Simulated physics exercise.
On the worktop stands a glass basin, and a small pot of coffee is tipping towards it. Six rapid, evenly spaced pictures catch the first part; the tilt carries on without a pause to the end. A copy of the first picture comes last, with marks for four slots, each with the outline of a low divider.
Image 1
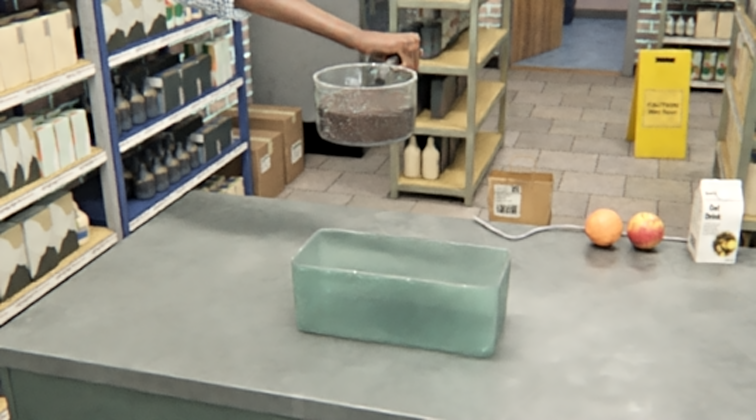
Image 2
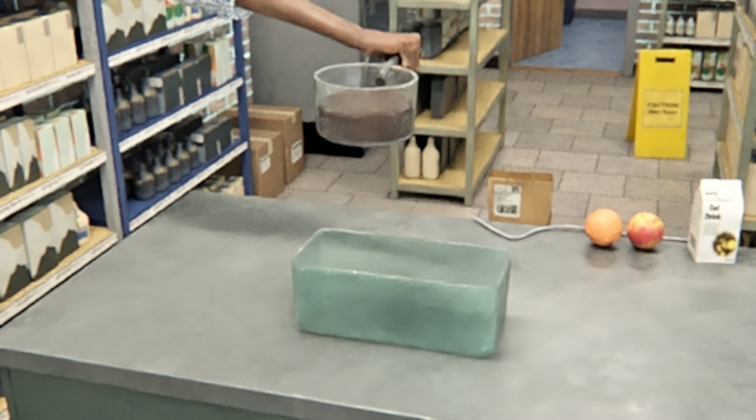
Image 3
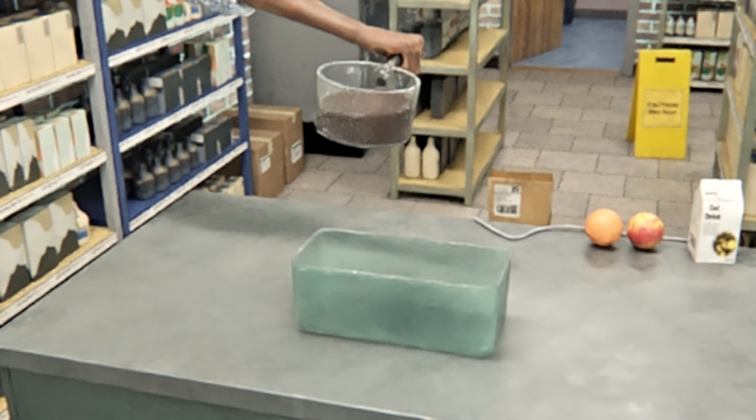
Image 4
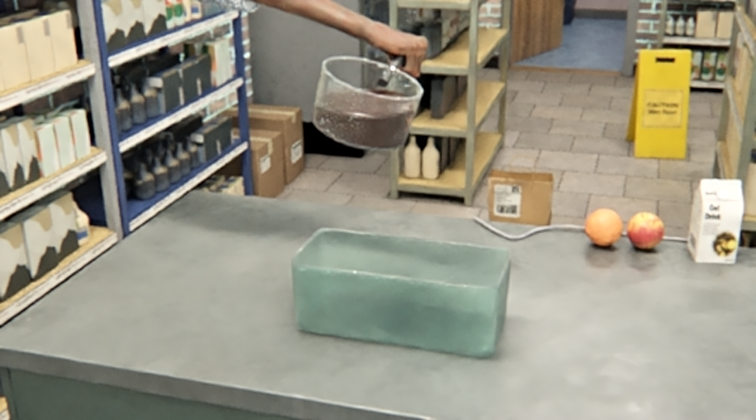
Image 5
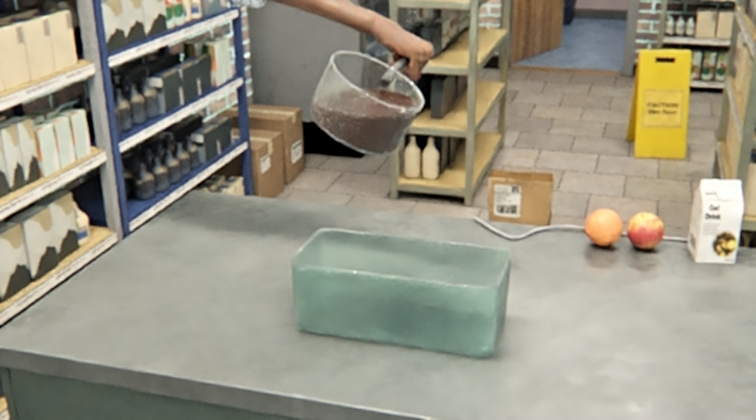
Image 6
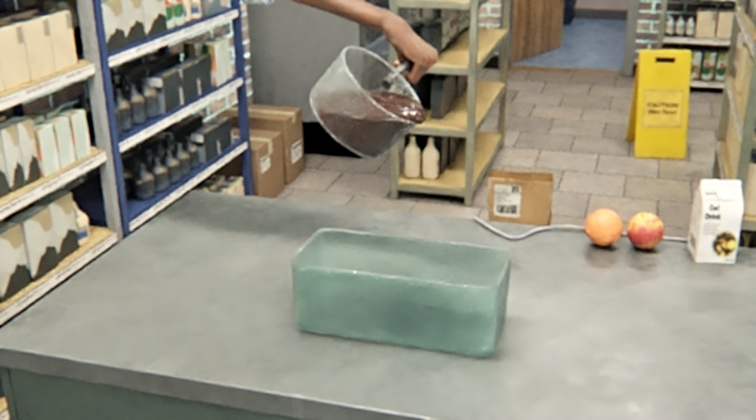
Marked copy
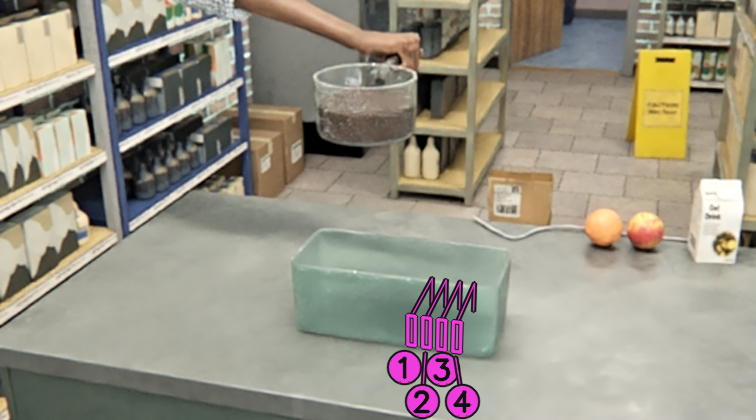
A hand reaching in from the upper left holds a small clear pot of dark brown coffee above a pale green glass basin on a grey worktop, seen from slightly above in a shop. Stocked shelves stand at left and behind, with an orange, an apple, a white carton and a yellow floor sign at right. The pot starts upright, then tips steadily rightward until coffee reaches over its lip, while the view stays still.
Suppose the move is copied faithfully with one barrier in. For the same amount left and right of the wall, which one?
3 beats the others.
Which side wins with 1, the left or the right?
More ends on the right.
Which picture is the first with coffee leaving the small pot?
In picture 6.
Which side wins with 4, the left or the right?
The left side.
On the marked copy, 1 at (410, 350); 2 at (425, 353); 3 at (440, 355); 4 at (455, 357).
If 1 is chosen, about 8 % ends left of the wall and 90 % right of it.
If 2 is chosen, about 26 % ends left of the wall and 72 % right of it; 3 % is lost outside.
If 3 is chosen, about 52 % ends left of the wall and 46 % right of it.
If 4 is chosen, about 70 % ends left of the wall and 27 % right of it; 3 % is lost outside.
